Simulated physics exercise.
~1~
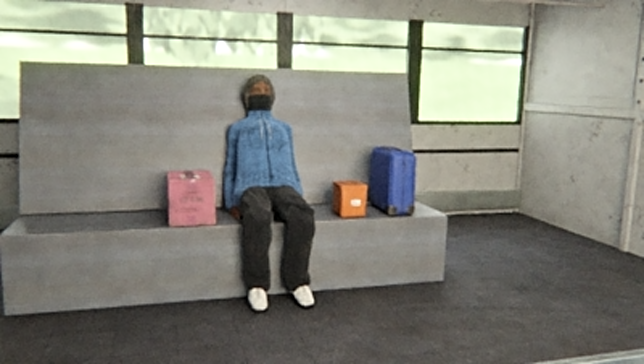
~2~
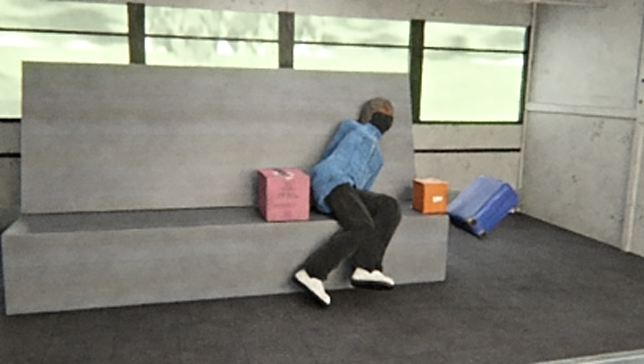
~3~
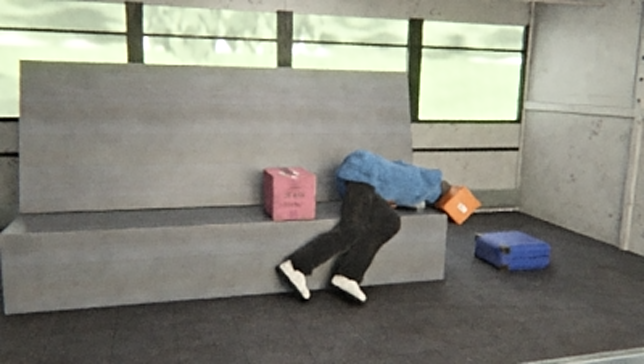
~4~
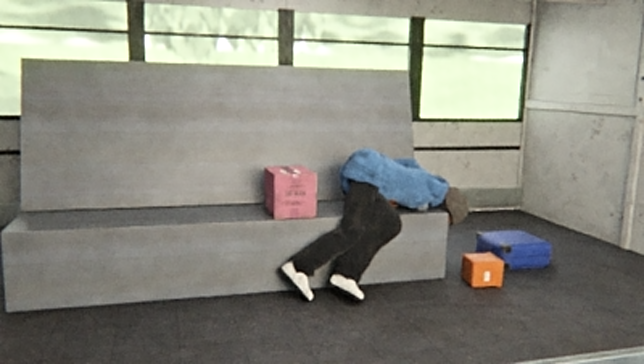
At the start, a masked passenger in a blue top and dark trousers sits upright on a long grey bench, with a pink box on the left and an orange box and an upright blue case on the right. Then everything slides right, the passenger tipping sideways with limp limbs while the blue case tilts off the bench end. The passenger flops down along the seat as the case lands on its side on the floor and the orange box tips over the edge. Finally the orange box rests on the floor beside the case, the pink box stays on the bench, and the passenger lies slumped, hips still on the seat.
